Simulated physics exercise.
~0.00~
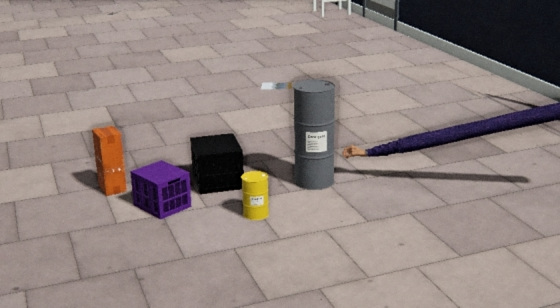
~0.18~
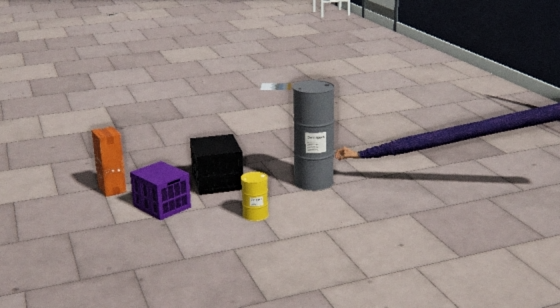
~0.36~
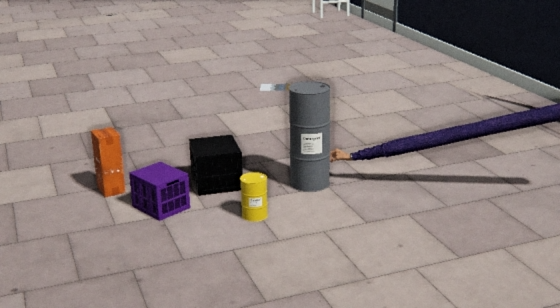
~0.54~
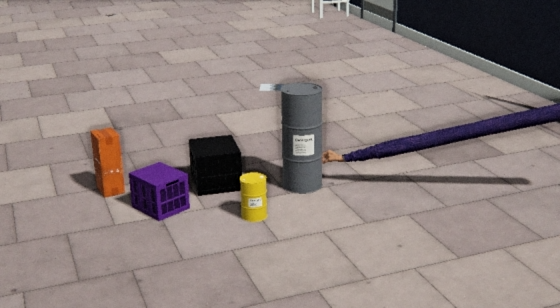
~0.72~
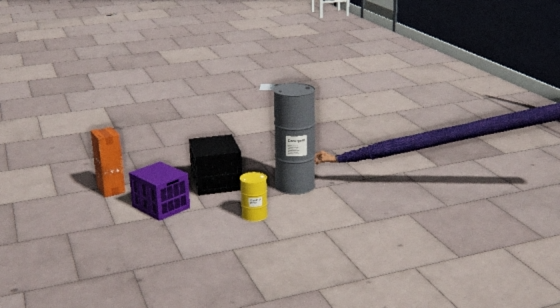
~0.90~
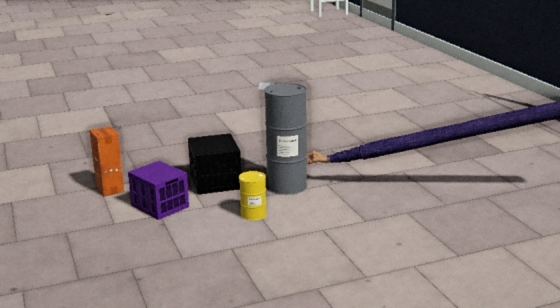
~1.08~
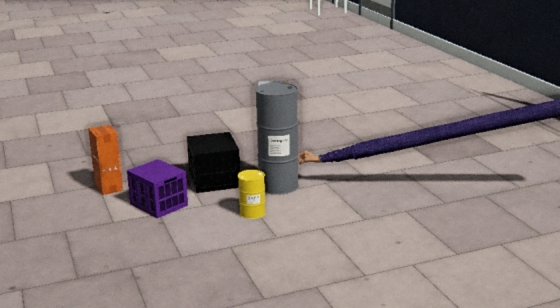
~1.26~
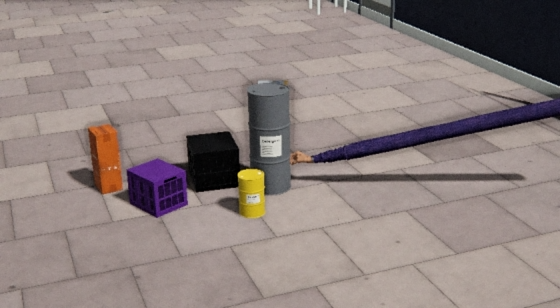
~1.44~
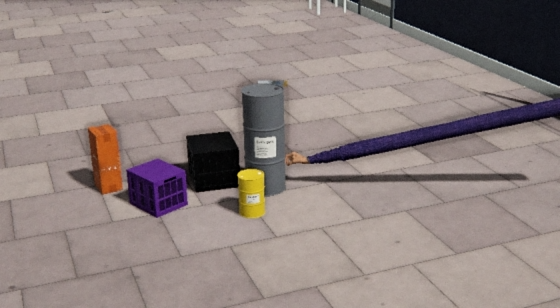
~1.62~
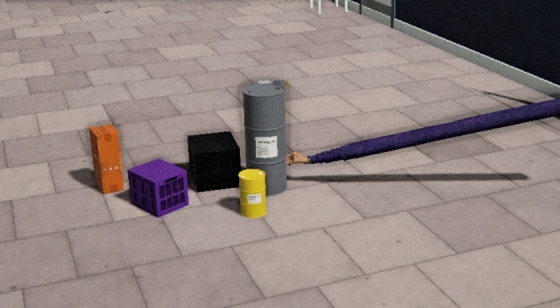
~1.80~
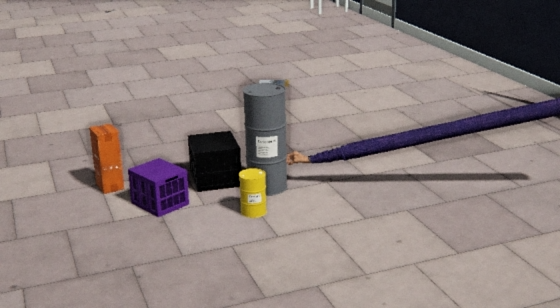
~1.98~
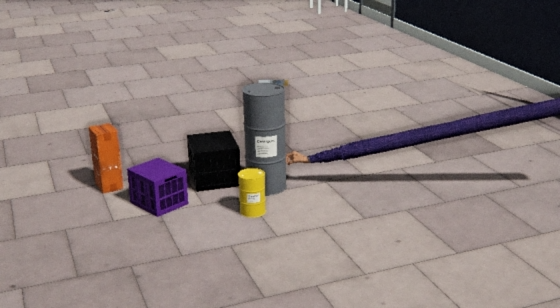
To begin with, a tall grey drum stands upright on a paved floor, with an orange box, a purple crate, a black crate and a small yellow canister grouped to its left. A hand on a long, purple-sleeved arm reaches in from the right, its fingertips near the side of the drum. The hand pushes the drum slowly to the left, and it slides along without tipping. It travels about its own width, closing in on the black crate and yellow canister, which stay put. Finally the drum stops, still upright, with the hand beside it and the other objects where they began.
